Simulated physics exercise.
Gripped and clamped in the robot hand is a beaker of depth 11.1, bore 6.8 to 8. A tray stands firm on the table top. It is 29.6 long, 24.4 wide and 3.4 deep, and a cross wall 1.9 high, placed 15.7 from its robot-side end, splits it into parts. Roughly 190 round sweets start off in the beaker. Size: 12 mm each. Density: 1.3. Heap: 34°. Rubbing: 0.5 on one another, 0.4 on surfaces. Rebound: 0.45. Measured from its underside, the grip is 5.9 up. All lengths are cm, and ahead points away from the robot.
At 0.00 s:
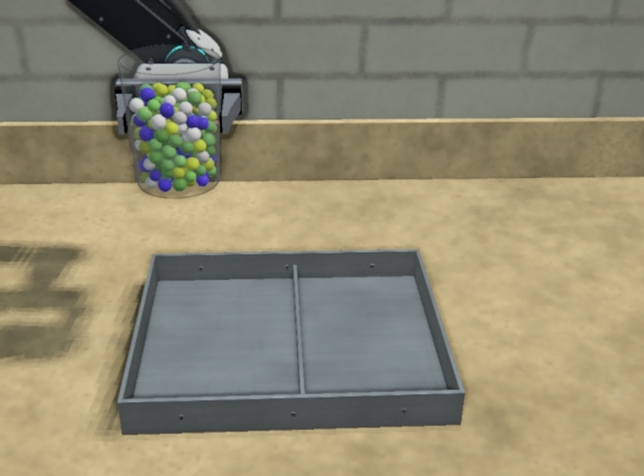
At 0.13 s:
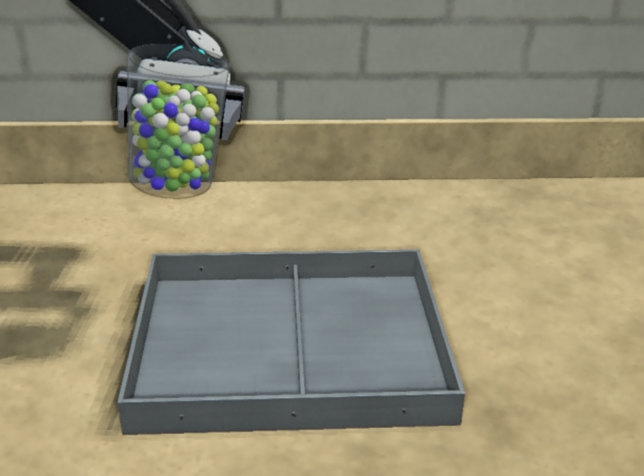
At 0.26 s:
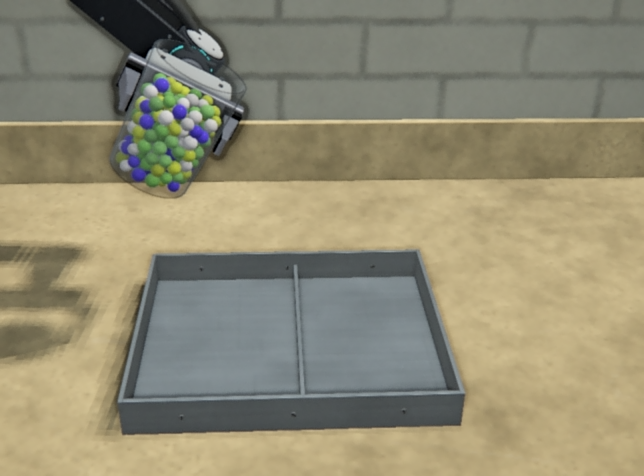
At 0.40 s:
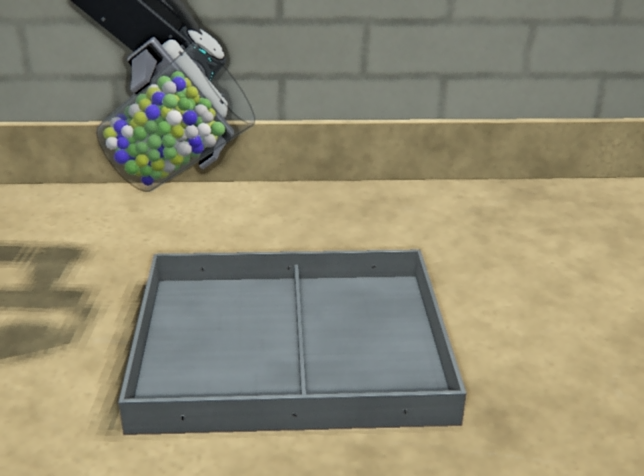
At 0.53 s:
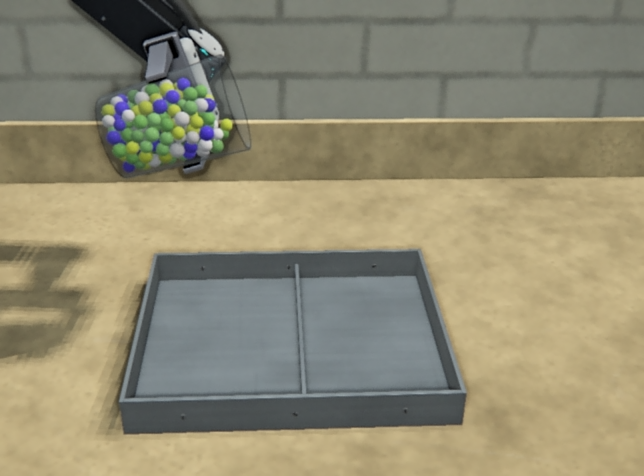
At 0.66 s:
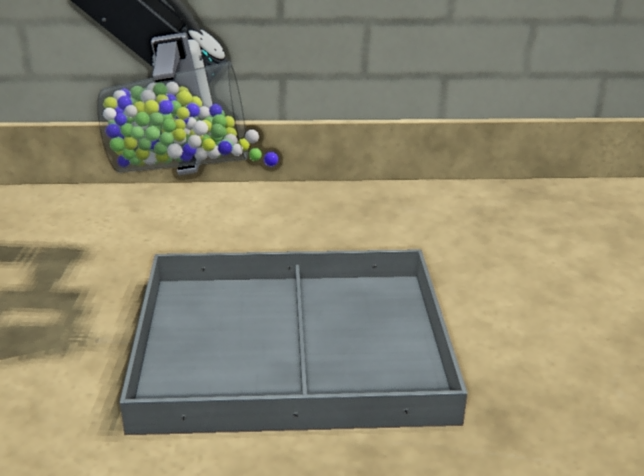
Clear beaker of colourful round sweets tilting rightward in a robot hand, the first few emerging at its mouth above a divided grey tray.
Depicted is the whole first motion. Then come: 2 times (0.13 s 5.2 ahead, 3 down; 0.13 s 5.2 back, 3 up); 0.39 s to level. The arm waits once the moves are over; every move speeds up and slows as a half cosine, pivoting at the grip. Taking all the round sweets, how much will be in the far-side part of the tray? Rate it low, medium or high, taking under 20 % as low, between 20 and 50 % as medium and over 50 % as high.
Rating: Medium.
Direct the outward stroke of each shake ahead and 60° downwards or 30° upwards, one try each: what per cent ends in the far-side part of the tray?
I'd say close to 20 percent for the first and close to 75 percent for the second.
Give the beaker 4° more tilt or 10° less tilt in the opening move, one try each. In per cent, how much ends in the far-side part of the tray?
They would come to near 45 and 15 per cent.
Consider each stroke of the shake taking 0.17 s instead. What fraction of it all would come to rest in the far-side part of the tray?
It would be near 25 per cent.
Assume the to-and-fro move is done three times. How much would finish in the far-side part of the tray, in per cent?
In that case some 40 per cent.
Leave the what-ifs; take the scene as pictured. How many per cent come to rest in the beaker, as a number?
End share: Around 50 per cent.
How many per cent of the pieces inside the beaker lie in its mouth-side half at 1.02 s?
Something near 30 per cent is there.
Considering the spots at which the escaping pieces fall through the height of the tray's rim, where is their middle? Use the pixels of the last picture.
Around (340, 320).
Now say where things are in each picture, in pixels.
The first picture shows beaker middle at (175, 124), level; upper third of the load around (174, 106), from x 135 to 210, top at y 90; 192 in the beaker.
The second picture shows beaker middle at (175, 124), tilted 8° forward; upper third of the load around (174, 109), from x 140 to 215, top at y 85.
The third picture shows beaker middle at (173, 124), tilted 28° forward; upper third of the load around (171, 106), from x 120 to 215, top at y 80.
The fourth picture shows beaker middle at (173, 123), tilted 53° forward; upper third of the load around (173, 106), from x 110 to 215, top at y 80.
The fifth picture shows beaker middle at (173, 121), tilted 73° forward; upper third of the load around (164, 106), from x 110 to 225, top at y 85.
The sixth picture shows beaker middle at (173, 121), tilted 81° forward; upper third of the load around (153, 108), from x 110 to 270, top at y 90; 191 in the beaker, 1 in flight or on a rim.
After 1.02 s, tilted 81° forward, highest piece 24 above the table; 136 in the beaker, 24 in the far-side part, 3 in the robot-side part, 29 in flight or on a rim.
After 1.39 s, tilted 36° forward, highest piece 27 above the table; 96 in the beaker, 66 in the far-side part, 24 in the robot-side part, 3 on the table or floor, 3 in flight or on a rim.
After 1.77 s, level, highest piece 25 above the table; 96 in the beaker, 70 in the far-side part, 23 in the robot-side part, 3 on the table or floor.
After 2.82 s, level, highest piece 25 above the table; 96 in the beaker, 70 in the far-side part, 23 in the robot-side part, 3 on the table or floor.
At rest, 96 in the beaker, 70 in the far-side part, 23 in the robot-side part, 3 on the table or floor. That is 36 % in the far-side part of the tray.
